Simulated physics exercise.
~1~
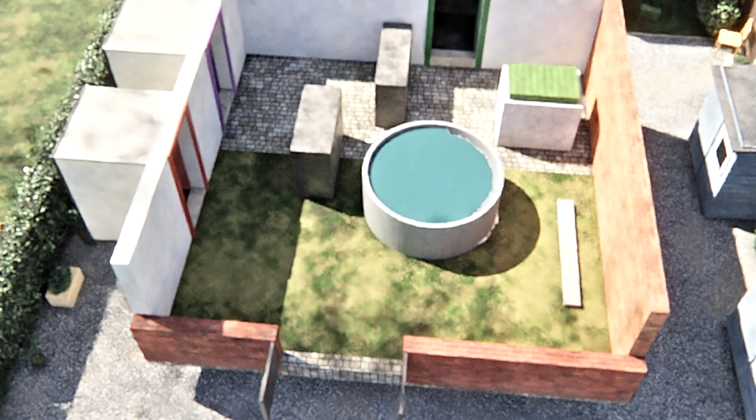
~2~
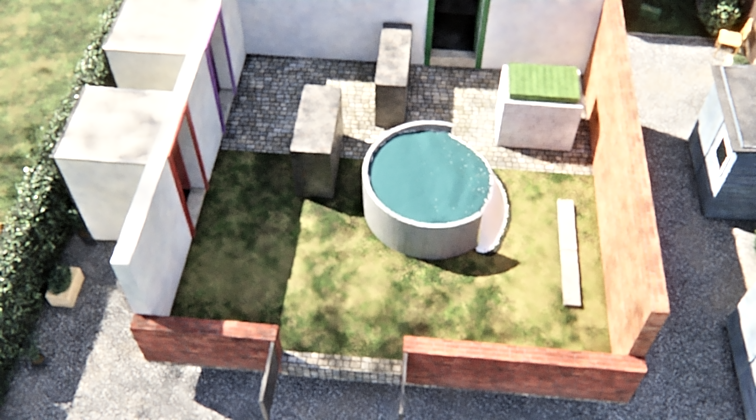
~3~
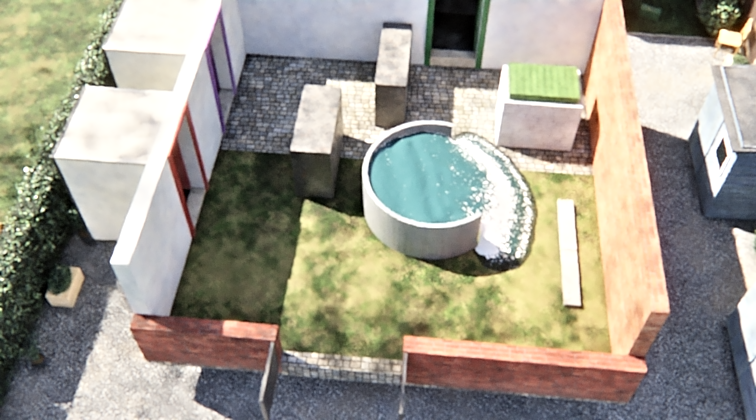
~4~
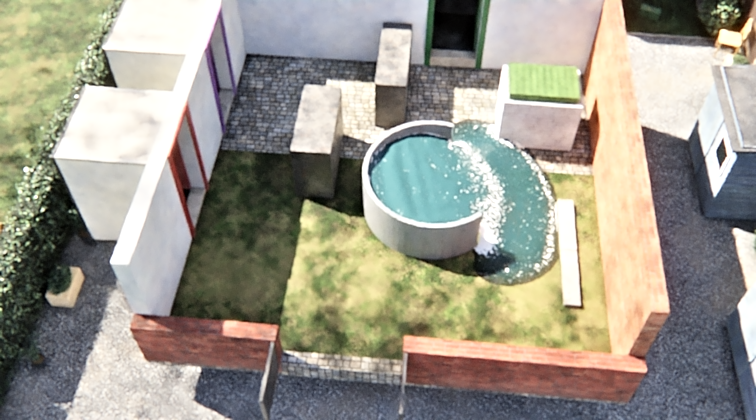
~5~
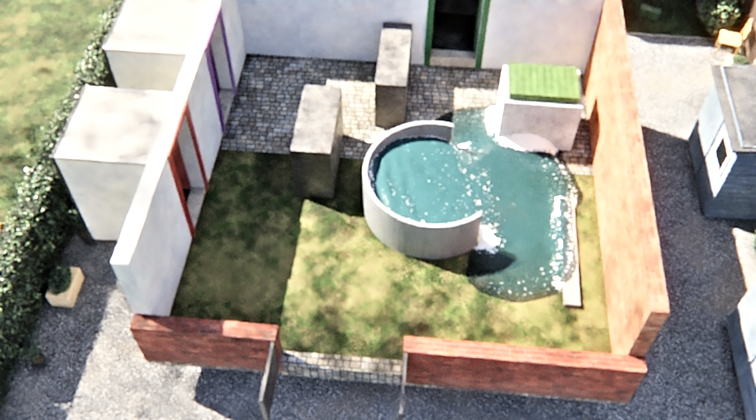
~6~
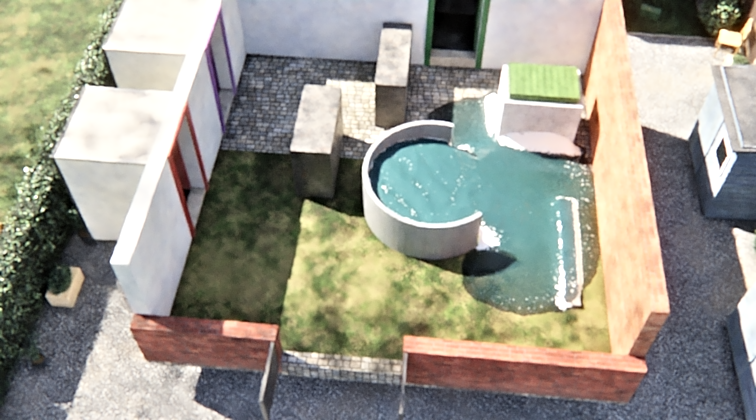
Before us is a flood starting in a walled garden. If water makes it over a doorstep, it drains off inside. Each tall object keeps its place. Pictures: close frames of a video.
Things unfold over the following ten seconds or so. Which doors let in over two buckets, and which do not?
Here is how it goes: The red door does not, the green door does not, the purple door does not.
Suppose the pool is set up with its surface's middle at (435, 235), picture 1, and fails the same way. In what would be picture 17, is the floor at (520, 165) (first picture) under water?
Well, it ends up swamped there.
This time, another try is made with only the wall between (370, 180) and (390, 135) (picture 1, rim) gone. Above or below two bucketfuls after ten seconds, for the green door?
I reckon green sits short of it.
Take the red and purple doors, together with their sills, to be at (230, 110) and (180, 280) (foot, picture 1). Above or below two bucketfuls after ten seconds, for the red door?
Here the red door remains within bounds.
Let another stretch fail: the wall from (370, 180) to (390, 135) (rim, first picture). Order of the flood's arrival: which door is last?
My answer is the one in purple.
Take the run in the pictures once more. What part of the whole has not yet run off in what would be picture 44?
Result: Close to 98 %.
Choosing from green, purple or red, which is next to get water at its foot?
The door marked green.
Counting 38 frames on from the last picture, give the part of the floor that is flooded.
Close to 70 %.
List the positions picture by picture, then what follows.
Still water in the pool at (433, 174), in the first frame.
The front is at a hidden place, out from the gap at (493, 186), in the second frame.
The front is at a hidden place, out from the gap at (492, 188), in the third frame.
The front is at (465, 123), out from the gap at (492, 190), in the fourth frame.
The front is at (494, 107), out from the gap at (492, 191), in the fifth frame.
The front is at (494, 94), out from the gap at (492, 191), in the sixth frame.
A moment on, water covers 30 % of the floor; the red door not reached, the green door wet at the sill, nothing in, the purple door not reached.
Next, water covers 35 % of the floor; the red door not reached, the green door under two buckets in, the purple door not reached.
Then, water covers 45 % of the floor; the red door not reached, the green door under two buckets in, the purple door not reached.
Later, water covers 70 % of the floor; the red door not reached, the green door under two buckets in, the purple door not reached.
In the end, water covers 90 % of the floor; the red door wet at the sill, nothing in, the green door under two buckets in, the purple door wet at the sill, nothing in.
